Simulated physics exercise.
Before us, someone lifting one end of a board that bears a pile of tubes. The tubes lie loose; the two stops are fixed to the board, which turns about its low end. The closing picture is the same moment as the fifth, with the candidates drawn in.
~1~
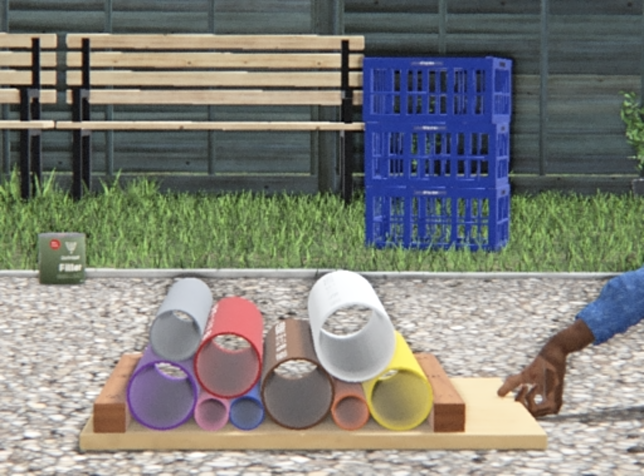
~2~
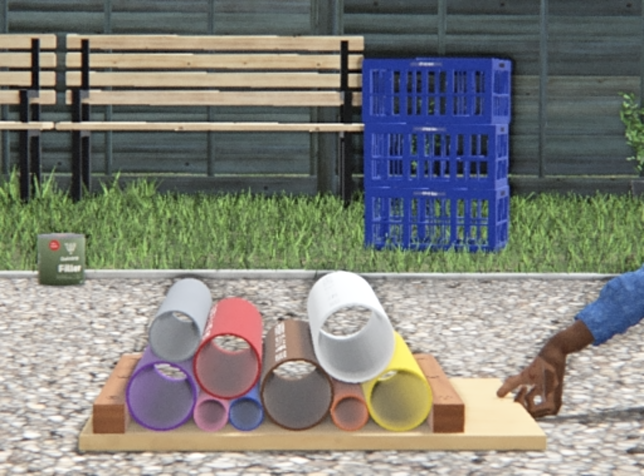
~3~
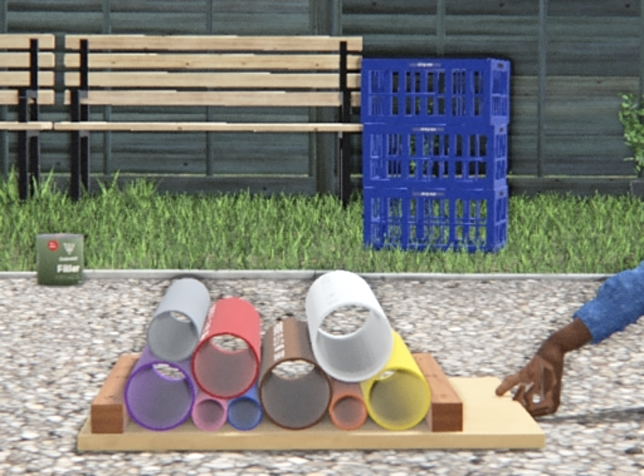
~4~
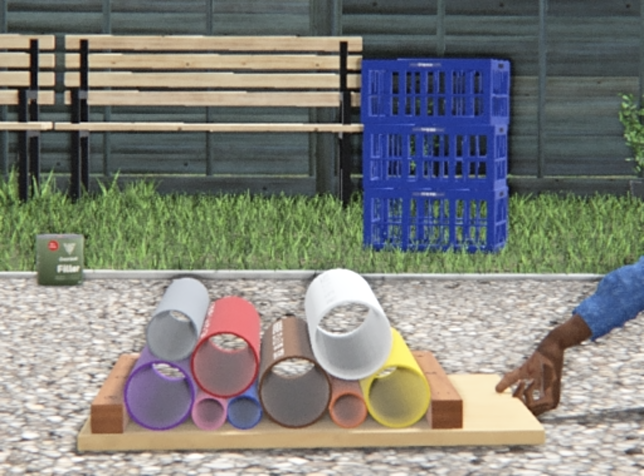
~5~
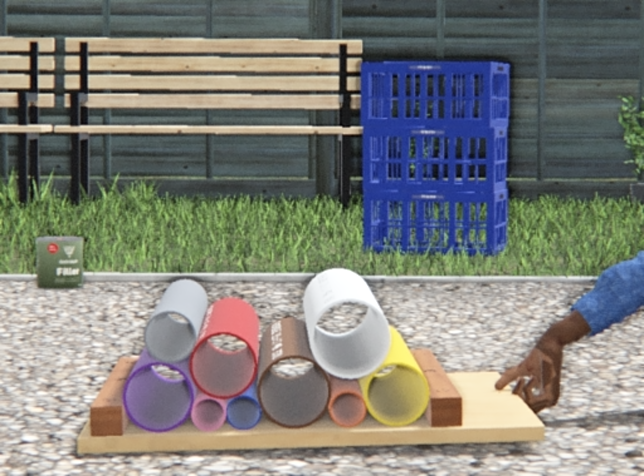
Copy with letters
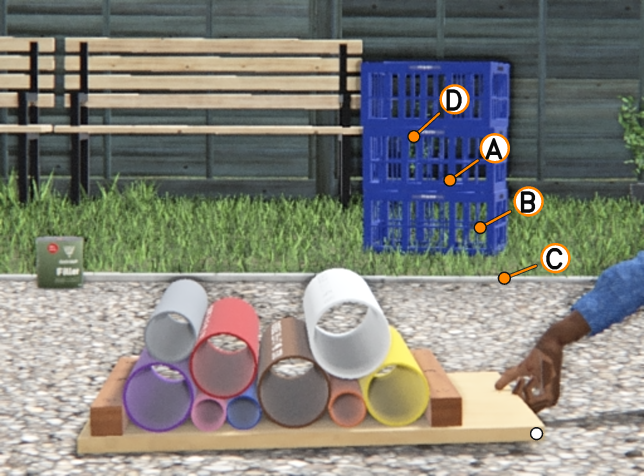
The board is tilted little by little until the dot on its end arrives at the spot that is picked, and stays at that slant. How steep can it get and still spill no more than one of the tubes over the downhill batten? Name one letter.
D is the limit.
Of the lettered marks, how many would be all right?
Four of the four.
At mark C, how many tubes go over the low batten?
The count is one.
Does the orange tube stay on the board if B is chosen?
The orange tube: Yes.
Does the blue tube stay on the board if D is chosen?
The blue tube: Yes.
On the marked copy, A at (450, 180); B at (480, 227); C at (505, 278); D at (414, 137); the white dot at (537, 434).
With D. Early on, board at 22°.
Further on, board at 42°.
At the end, board at 43°, one over the low batten (grey).
As for the rest, A one over the low batten (grey); B one over the low batten (grey); C one over the low batten (grey).
